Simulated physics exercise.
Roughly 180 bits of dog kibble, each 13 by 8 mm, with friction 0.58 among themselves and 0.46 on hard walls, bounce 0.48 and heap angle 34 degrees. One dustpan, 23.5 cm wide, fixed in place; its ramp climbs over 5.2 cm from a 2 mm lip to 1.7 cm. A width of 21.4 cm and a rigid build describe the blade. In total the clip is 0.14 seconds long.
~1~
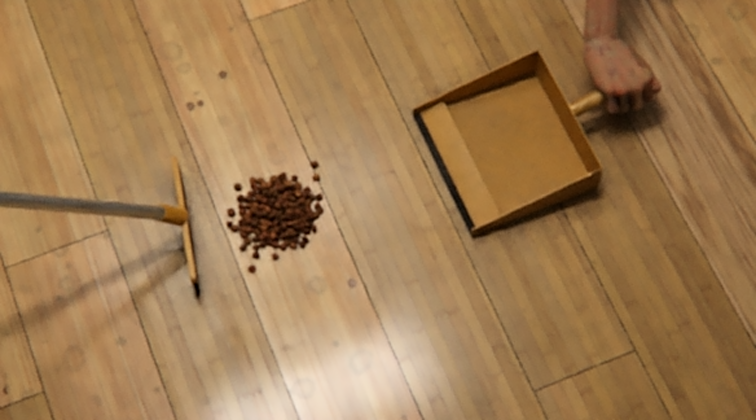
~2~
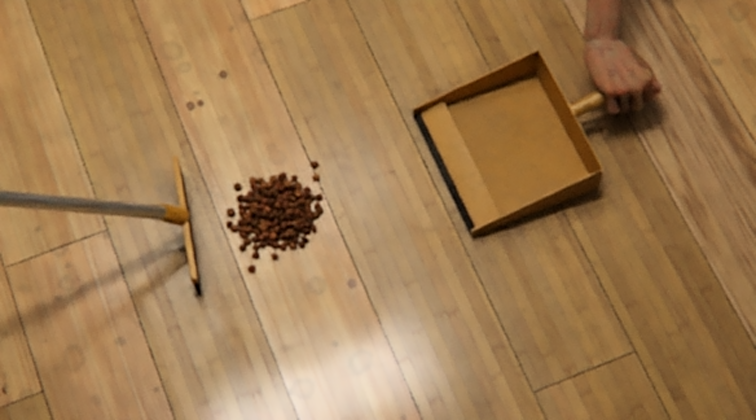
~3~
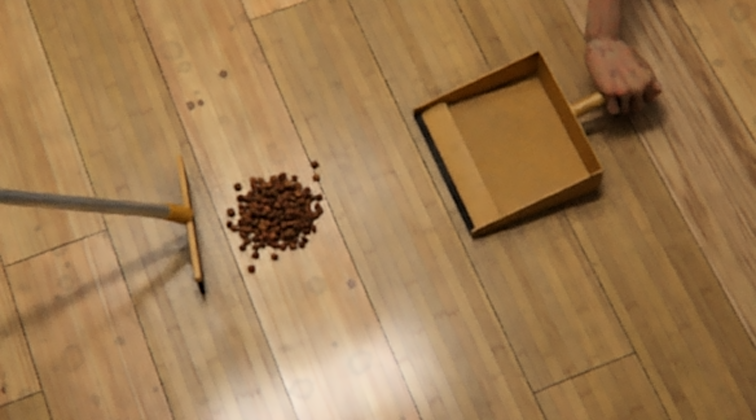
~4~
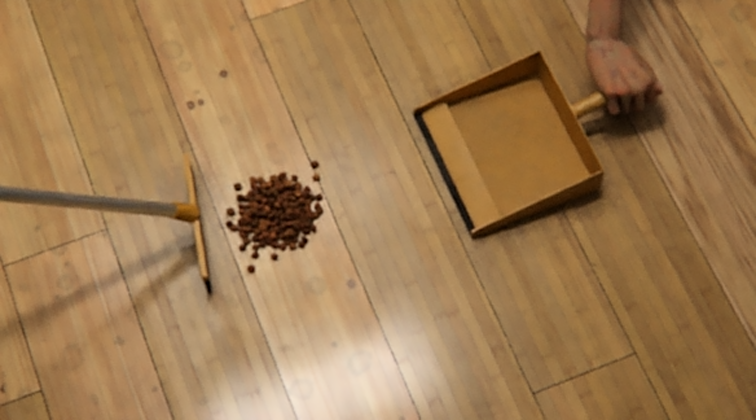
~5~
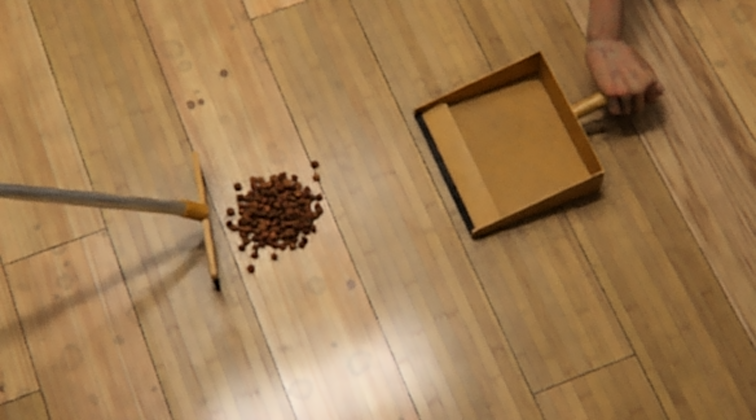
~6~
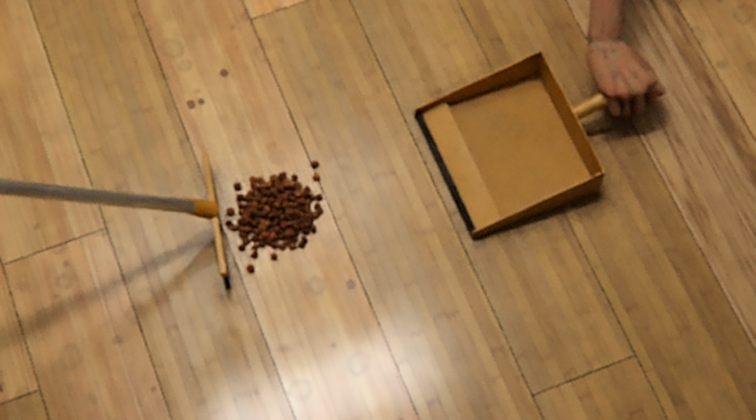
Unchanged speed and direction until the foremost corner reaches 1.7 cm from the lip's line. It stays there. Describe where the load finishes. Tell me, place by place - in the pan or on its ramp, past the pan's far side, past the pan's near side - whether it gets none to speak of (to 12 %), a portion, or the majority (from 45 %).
Pan: A portion; far side: None to speak of; near side: None to speak of.
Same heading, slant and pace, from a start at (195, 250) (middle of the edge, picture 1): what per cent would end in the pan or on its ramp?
Estimate: ~ 30 %.
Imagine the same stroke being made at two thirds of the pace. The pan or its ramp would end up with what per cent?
Share: About 30 %.
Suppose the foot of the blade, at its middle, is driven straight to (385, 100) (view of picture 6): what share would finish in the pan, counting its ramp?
About 0 per cent.
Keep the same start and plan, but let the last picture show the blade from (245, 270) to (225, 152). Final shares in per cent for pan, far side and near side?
That ends as pan 35, far 5, and near 10.
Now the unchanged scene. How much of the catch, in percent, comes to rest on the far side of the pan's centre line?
Roughly 50 percent.
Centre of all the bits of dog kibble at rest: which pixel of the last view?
Approximately (443, 186) in the last picture.
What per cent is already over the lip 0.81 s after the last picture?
Some 30 per cent by that point.
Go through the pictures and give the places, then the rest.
Blade from (194, 280) to (175, 162), moved 0.0 cm, 0 of the pieces shifted so far; middle of the pieces at (275, 213); pan at (515, 147), in the first frame.
Blade from (195, 279) to (176, 161), moved 0.2 cm, 0 of the pieces shifted so far; middle of the pieces at (275, 213), in the second frame.
Blade from (198, 279) to (180, 160), moved 0.9 cm, 0 of the pieces shifted so far; middle of the pieces at (275, 213), in the third frame.
Blade from (205, 277) to (187, 159), moved 1.9 cm, 0 of the pieces shifted so far; middle of the pieces at (275, 212), in the fourth frame.
Blade from (214, 275) to (196, 157), moved 3.4 cm, 0 of the pieces shifted so far; middle of the pieces at (275, 212), in the fifth frame.
Blade from (224, 274) to (205, 155), moved 4.9 cm, 0 of the pieces shifted so far; middle of the pieces at (275, 212); pan at (517, 149), in the sixth frame.
Then, 0.30 s after the last picture, middle of the blade 20 cm from the lip; 0 % over the lip, far side 0 %, near side 0 %.
Then, 0.50 s after the last picture, middle of the blade 10 cm from the lip; 0 % over the lip, far side 0 %, near side 0 %.
Then, 0.81 s after the last picture, middle of the blade 4 cm from the lip; 30 % over the lip, far side 0 %, near side 5 %.
In the end, pan 30 %, far side 0 %, near side 5 %, in front of the lip or behind the blade 65 %.
